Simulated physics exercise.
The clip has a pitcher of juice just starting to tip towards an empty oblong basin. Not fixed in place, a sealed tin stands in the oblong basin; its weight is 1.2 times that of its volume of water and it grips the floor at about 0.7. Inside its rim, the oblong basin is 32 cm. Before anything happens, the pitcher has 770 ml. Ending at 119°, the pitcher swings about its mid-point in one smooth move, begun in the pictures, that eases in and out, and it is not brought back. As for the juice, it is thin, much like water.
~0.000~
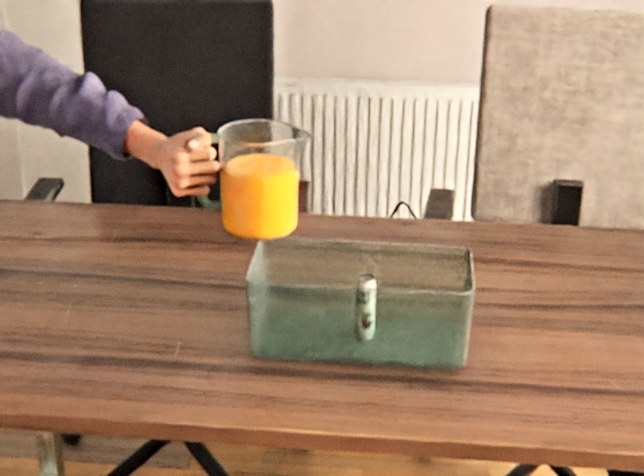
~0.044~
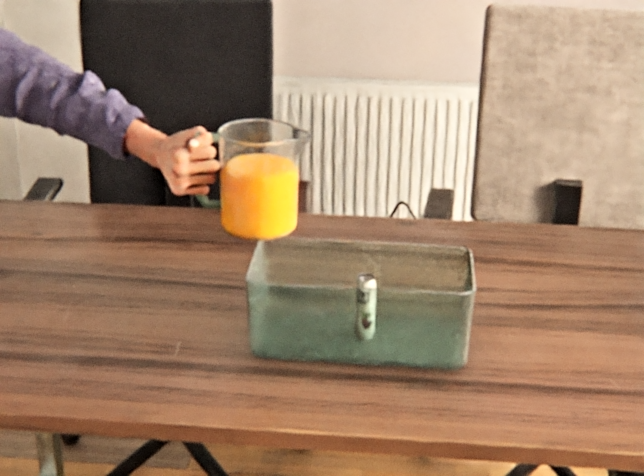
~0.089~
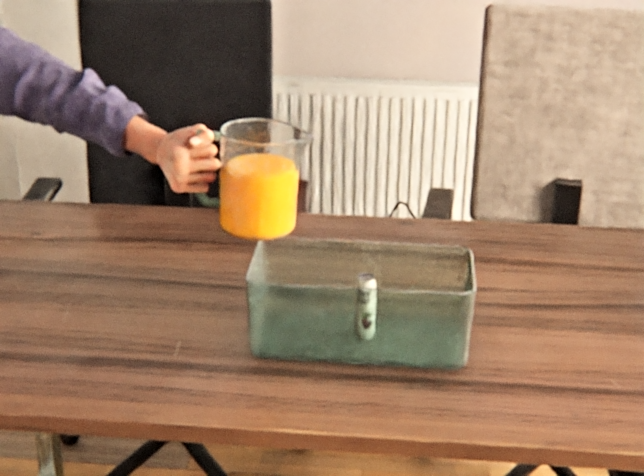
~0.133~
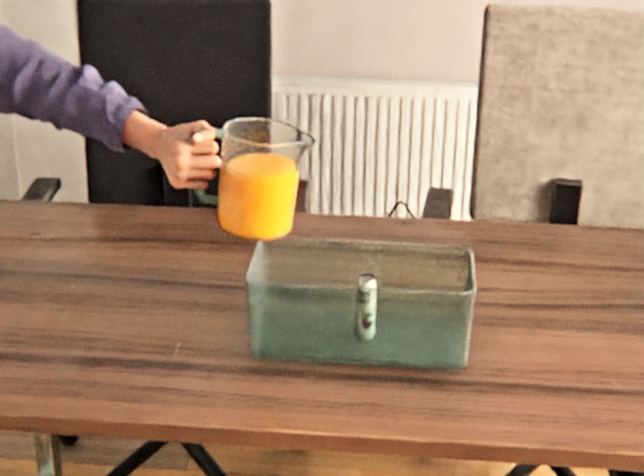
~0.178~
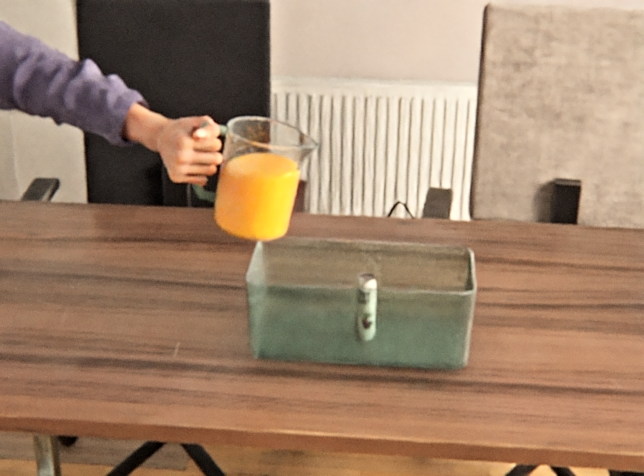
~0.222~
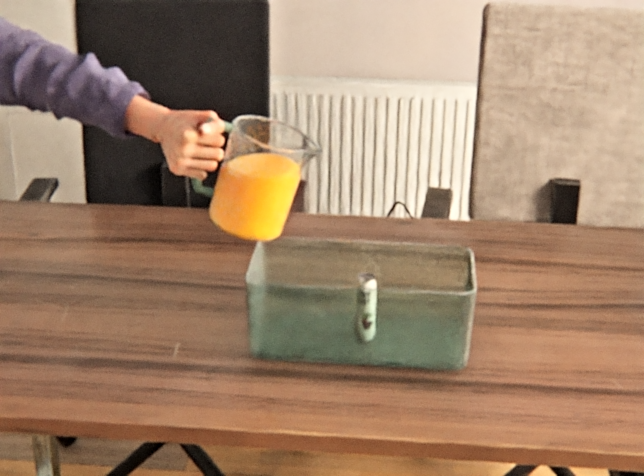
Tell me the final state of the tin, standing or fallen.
The tin ends fallen.
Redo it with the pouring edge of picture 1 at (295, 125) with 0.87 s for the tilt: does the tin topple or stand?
After that, the tin stays vertical.
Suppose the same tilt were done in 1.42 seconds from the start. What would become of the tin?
The tin tips over.
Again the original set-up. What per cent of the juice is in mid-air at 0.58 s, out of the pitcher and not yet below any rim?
Estimate: About 14 % of all of it.
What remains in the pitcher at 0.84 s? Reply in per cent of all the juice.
20 %.
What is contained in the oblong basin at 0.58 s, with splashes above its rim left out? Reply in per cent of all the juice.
Around 2 percent.
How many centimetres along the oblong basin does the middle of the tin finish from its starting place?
Shift of tin centre: Approx. 9.5 cm.
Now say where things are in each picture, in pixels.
In the first frame, it leans 0°; its right rim is at (311, 135); the juice meets the walls at (223, 163) and (296, 166); the oblong basin's rim runs from (254, 260) to (472, 271); the tin's top is at (366, 280).
In the second frame, it leans 1°; its right rim is at (311, 136); the juice meets the walls at (223, 162) and (296, 166).
In the third frame, it leans 3°; its right rim is at (313, 137); the juice meets the walls at (223, 162) and (296, 166).
In the fourth frame, it leans 6°; its right rim is at (316, 140); the juice meets the walls at (224, 163) and (297, 166).
In the fifth frame, it leans 11°; its right rim is at (319, 145); the juice meets the walls at (224, 164) and (299, 166).
In the sixth frame, it leans 17°; its right rim is at (322, 151); the juice meets the walls at (224, 165) and (300, 167).
By 0.58 s the tilt is 84° and 85 per cent is still to pour; the tin stands where it began.
By 0.84 s the tilt is 117° and 19 per cent is still to pour; the tin leans 13°.
By 1.11 s the tilt is 119° and 0 per cent is still to pour; the tin lies on its side.
By 1.41 s the tilt is 119° and 0 per cent is still to pour; the tin lies on its side.
At rest the tin lies on its side.
